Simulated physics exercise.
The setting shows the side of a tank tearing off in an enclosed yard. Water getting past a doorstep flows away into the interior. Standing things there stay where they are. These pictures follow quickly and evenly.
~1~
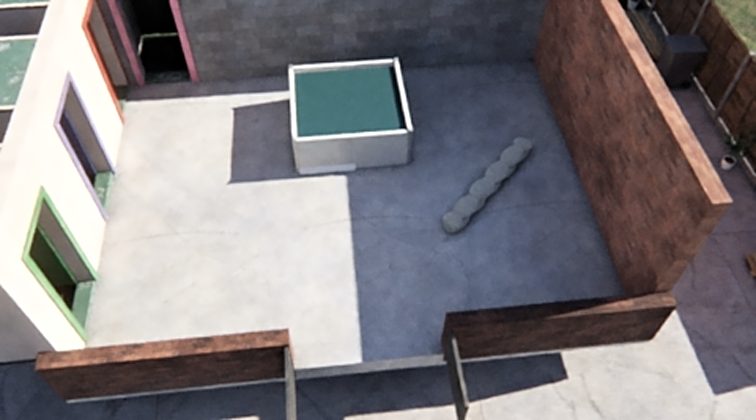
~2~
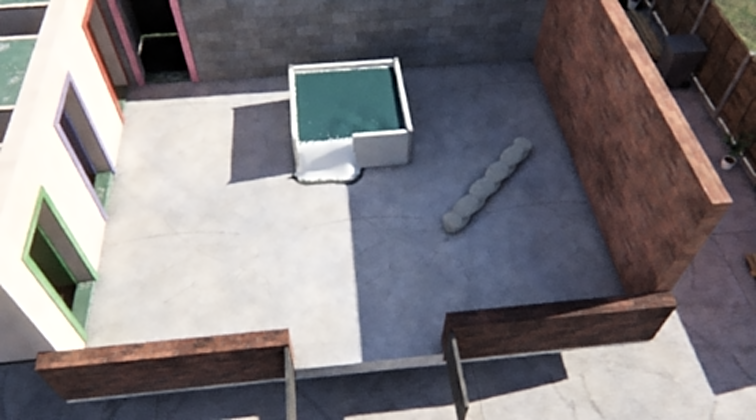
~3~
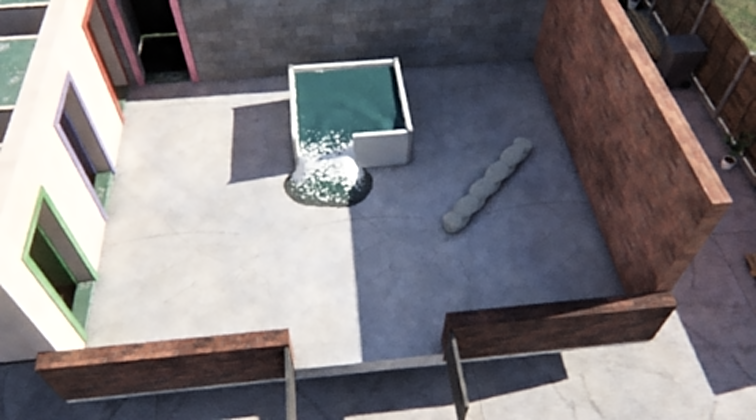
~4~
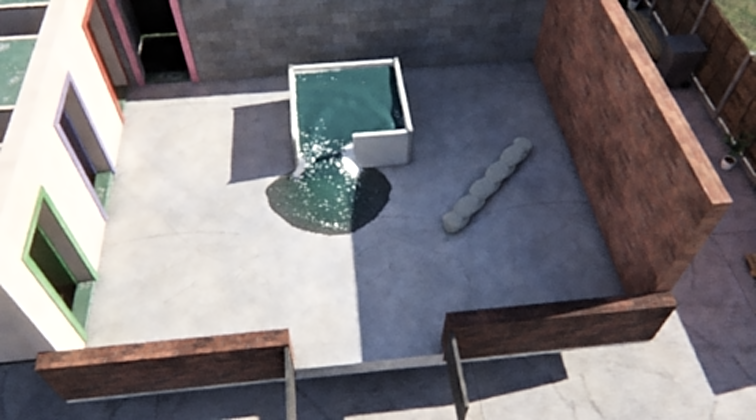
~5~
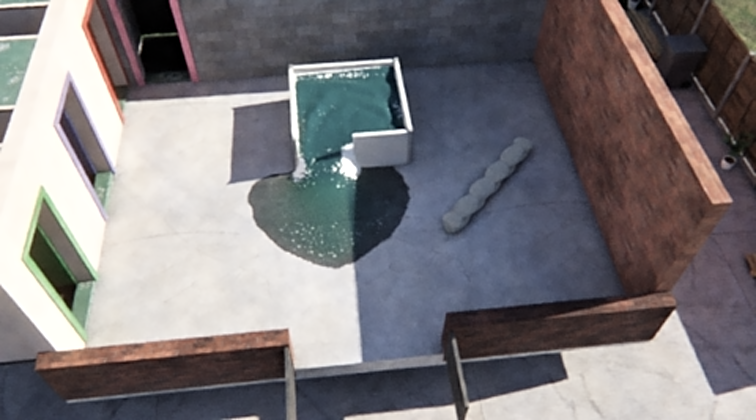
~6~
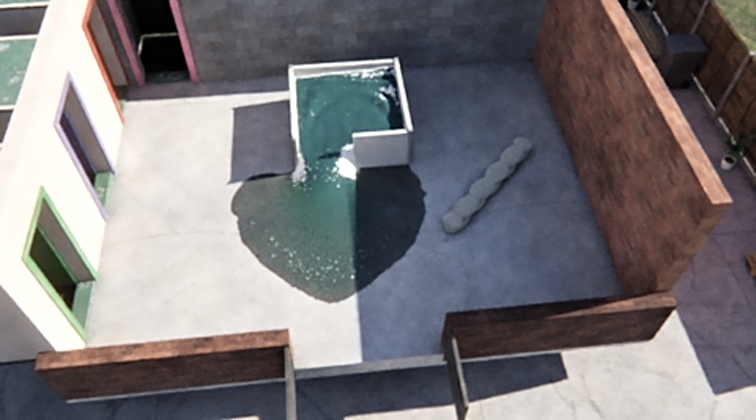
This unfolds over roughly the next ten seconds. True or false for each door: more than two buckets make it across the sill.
Red door: False; pink door: False; green door: True; blue door: False.
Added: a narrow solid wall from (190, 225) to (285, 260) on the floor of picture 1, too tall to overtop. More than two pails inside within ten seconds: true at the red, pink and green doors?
Red door remains short, pink door remains short, green door remains short.
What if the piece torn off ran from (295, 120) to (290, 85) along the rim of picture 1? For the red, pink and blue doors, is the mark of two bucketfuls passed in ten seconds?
Lab note: Red above the mark, pink above the mark, blue above the mark.
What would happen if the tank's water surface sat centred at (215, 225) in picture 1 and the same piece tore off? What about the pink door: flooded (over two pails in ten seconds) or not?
My answer is that the pink door ends up above.
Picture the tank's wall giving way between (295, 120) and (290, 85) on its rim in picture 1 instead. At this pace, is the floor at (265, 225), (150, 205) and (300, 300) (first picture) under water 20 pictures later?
In turn: Untouched, then inundated, then untouched.
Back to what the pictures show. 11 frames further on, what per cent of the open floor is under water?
By my count, 35 percent.
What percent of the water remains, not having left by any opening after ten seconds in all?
I'd say around 56 per cent.
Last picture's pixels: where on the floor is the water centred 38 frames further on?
Point: (311, 219).
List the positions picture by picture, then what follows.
In the first picture, the water tank at (348, 101) is whole and still.
In the second picture, water pours out at (326, 157) and has run to (358, 175).
In the third picture, the front is at (354, 200), out from the gap at (326, 159).
In the fourth picture, water pours out at (326, 160) and has run to (343, 231).
In the fifth picture, the front is at (338, 263), out from the gap at (326, 159).
In the sixth picture, the front is at (329, 297), out from the gap at (326, 159).
A moment on, water covers 25 % of the floor; the red door not reached, the pink door not reached, the green door not reached, the blue door not reached.
Next, water covers 35 % of the floor; the red door not reached, the pink door not reached, the green door not reached, the blue door not reached.
Then, water covers 40 % of the floor; the red door not reached, the pink door not reached, the green door over two buckets in, the blue door not reached.
Later, water covers 60 % of the floor; the red door not reached, the pink door not reached, the green door over two buckets in, the blue door wet at the sill, nothing in.
In the end, water covers 75 % of the floor; the red door wet at the sill, nothing in, the pink door wet at the sill, nothing in, the green door over two buckets in, the blue door wet at the sill, nothing in.
